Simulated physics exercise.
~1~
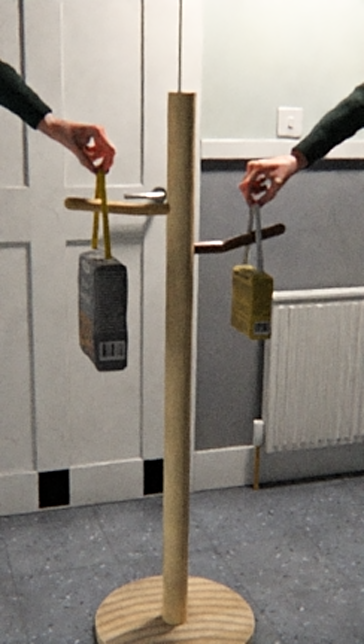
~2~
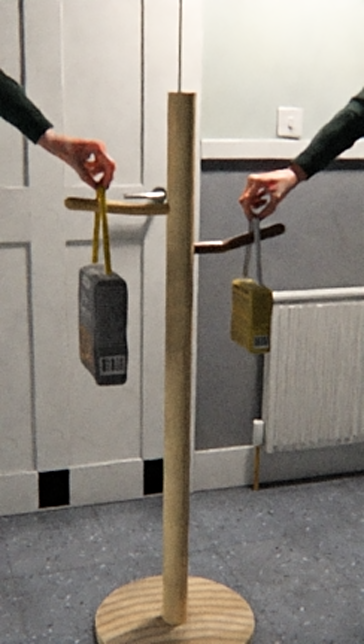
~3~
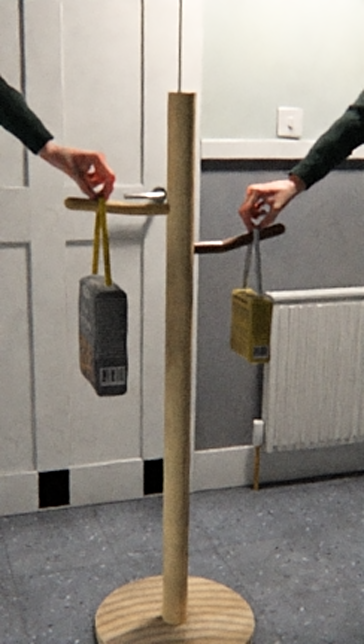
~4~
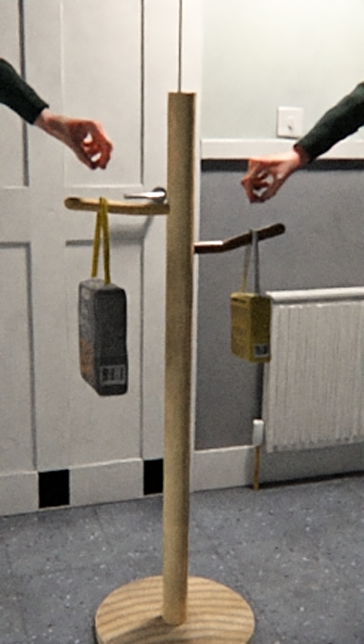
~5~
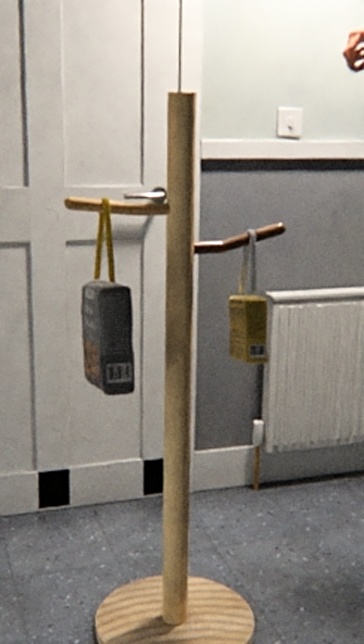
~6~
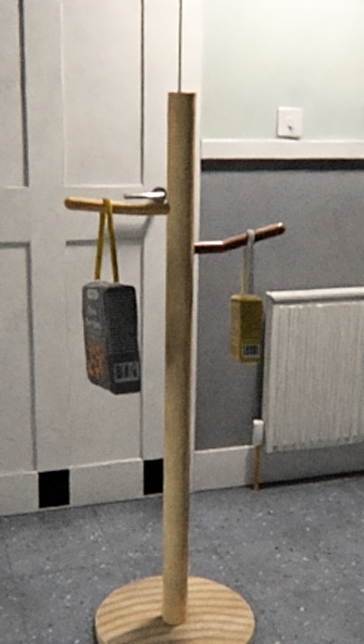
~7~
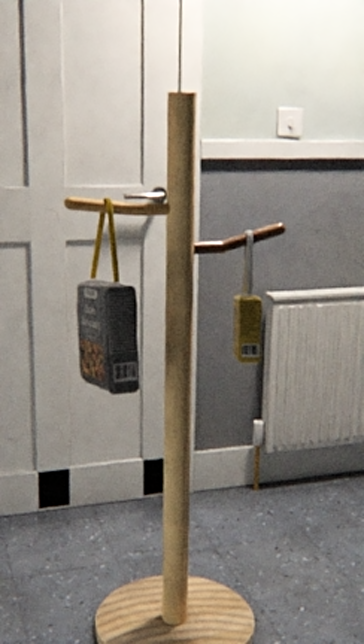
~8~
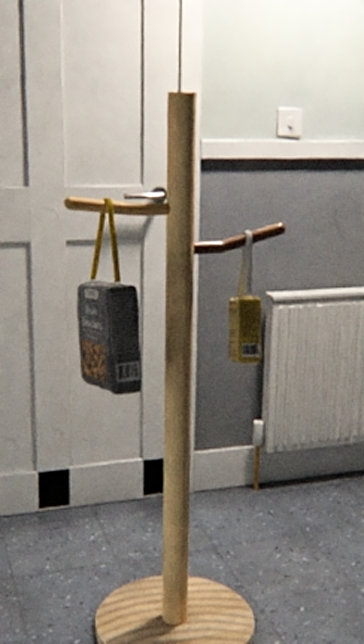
A pale wooden post on a round base stands in the middle of a room, seen from the front by a still camera, with a white door behind it on the left and a white radiator on the right. Two hands reach in, holding a grey bag by a yellow loop at the left peg and a smaller yellow pouch by a grey loop at the right. They lower both onto the pegs, let go and draw back out of view. The bag and pouch turn and lean slightly, and both remain hanging from their pegs.
